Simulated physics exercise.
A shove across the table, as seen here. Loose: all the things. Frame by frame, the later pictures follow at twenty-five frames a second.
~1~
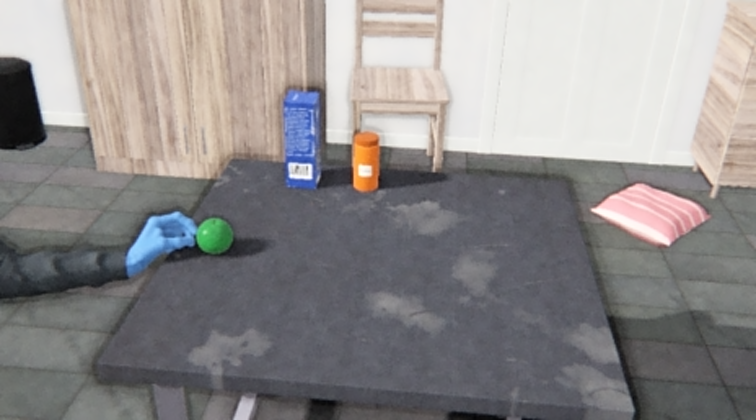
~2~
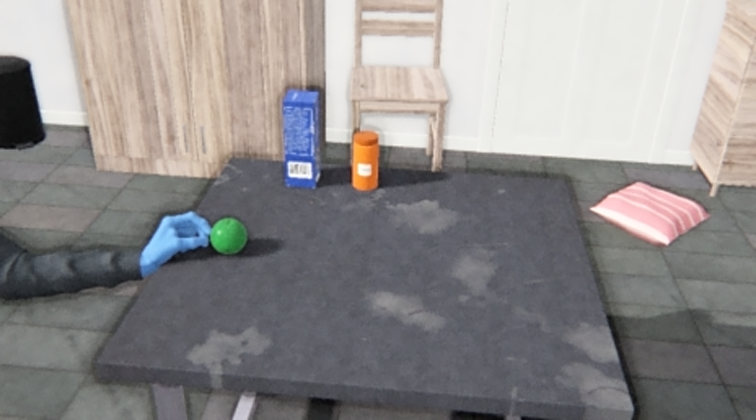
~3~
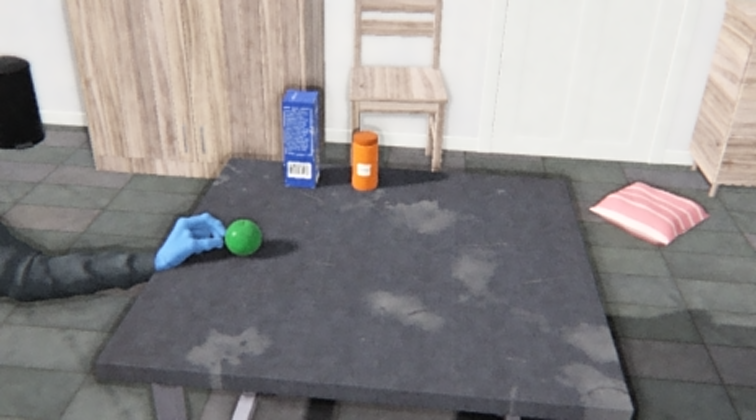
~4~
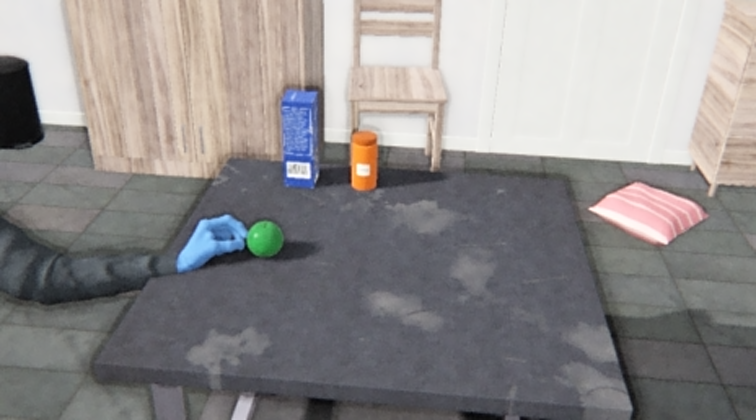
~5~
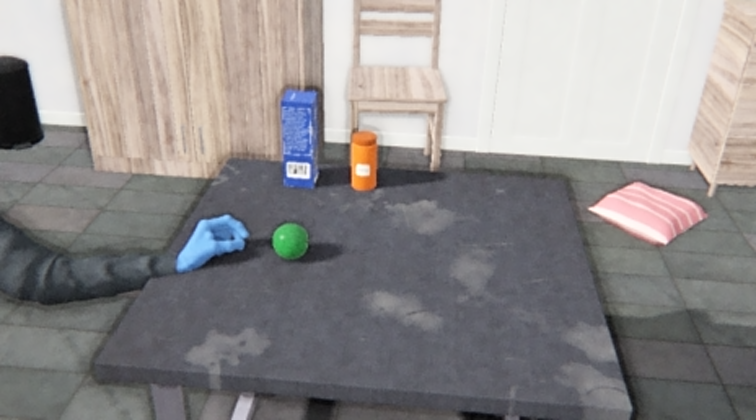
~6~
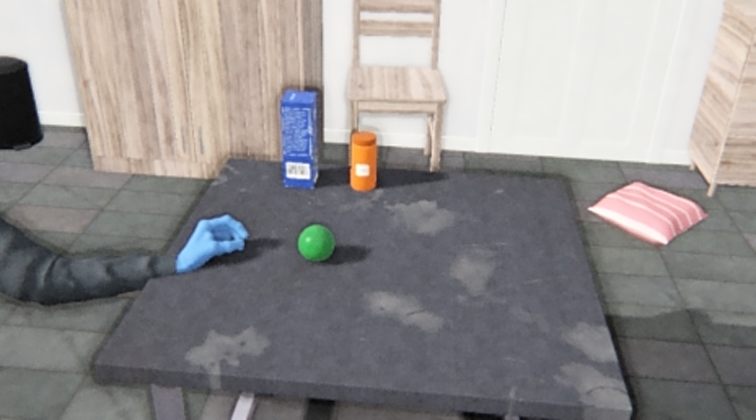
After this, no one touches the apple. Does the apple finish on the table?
No, it finishes off the table.
Then, 0.40 s on from there, green apple shifted well along near (566, 262).
Then, 0.90 s on from there, green apple now off the table.
In the end, off the table, green apple.
